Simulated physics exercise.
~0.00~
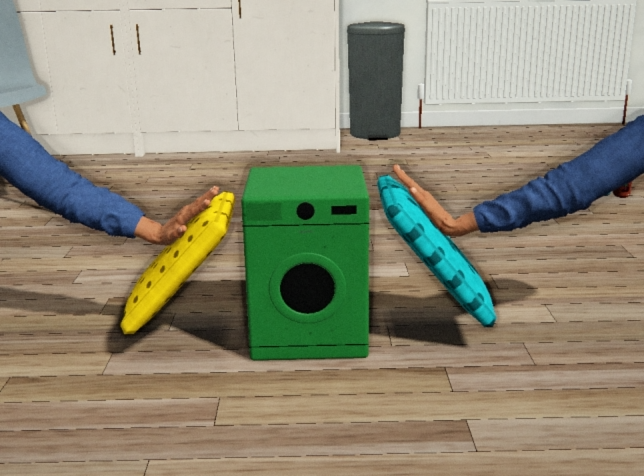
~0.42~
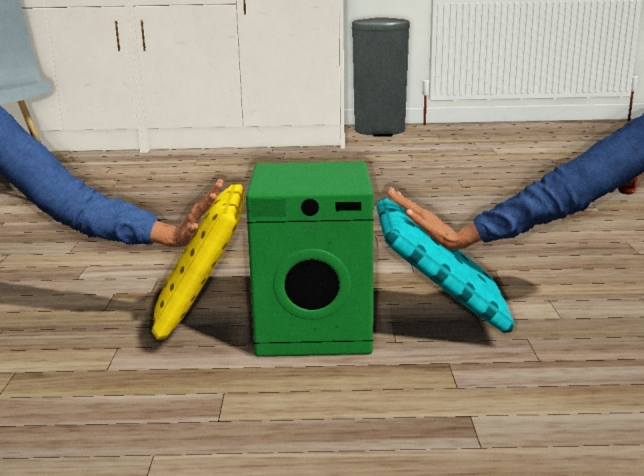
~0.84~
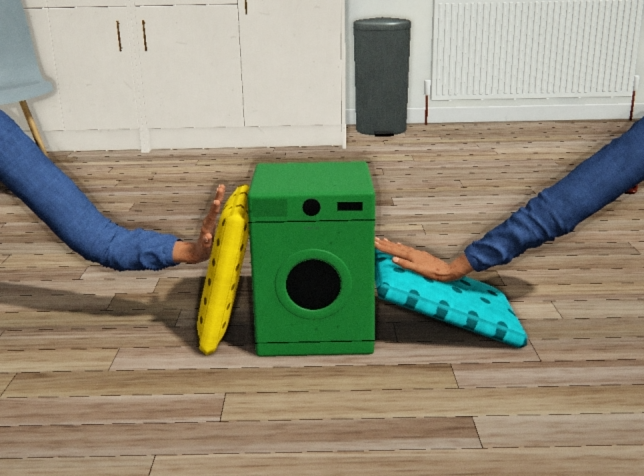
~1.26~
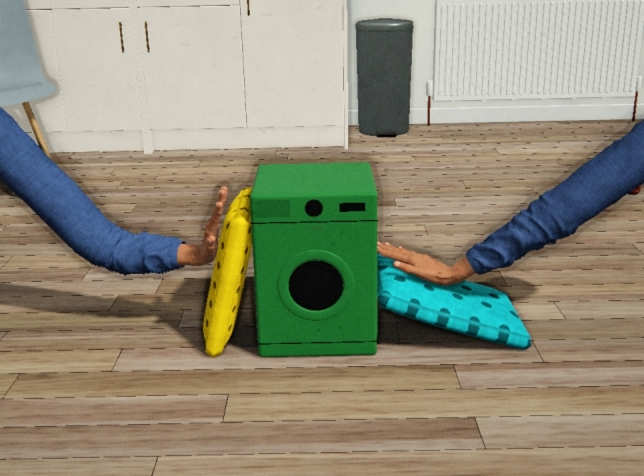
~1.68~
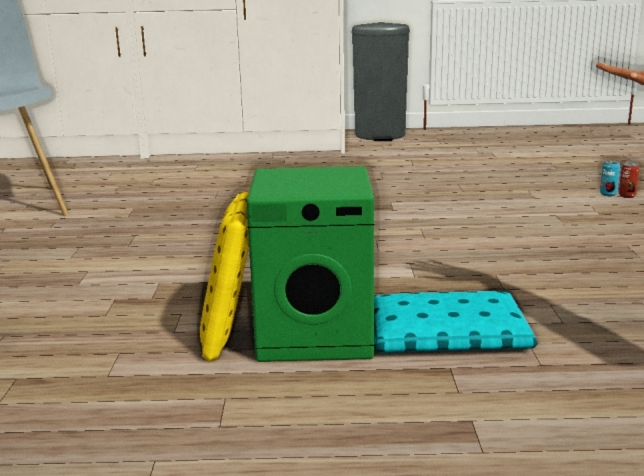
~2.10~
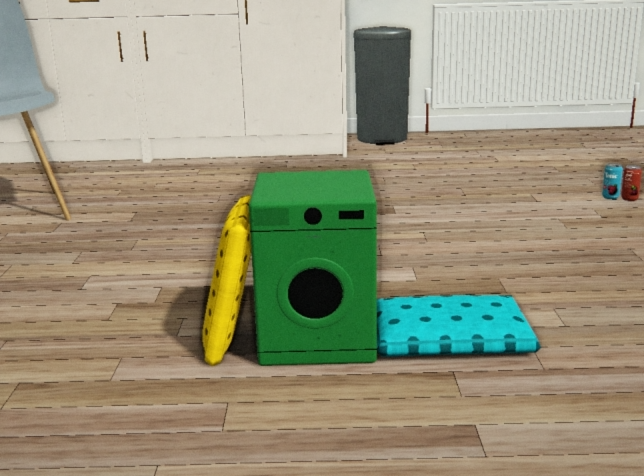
Two arms in blue sleeves reach in from the left and right over a wooden floor, seen from the front and slightly above, with white cupboards, a grey bin and a radiator behind. The hands hold a yellow spotted pillow and a turquoise spotted pillow on edge, either side of a green washing machine. The left hand tips the yellow pillow upright against the machine, while the turquoise one sinks lower under the right hand. The hands then let go and withdraw. The turquoise pillow drops flat on the floor, while the yellow pillow stays leaning against the machine.
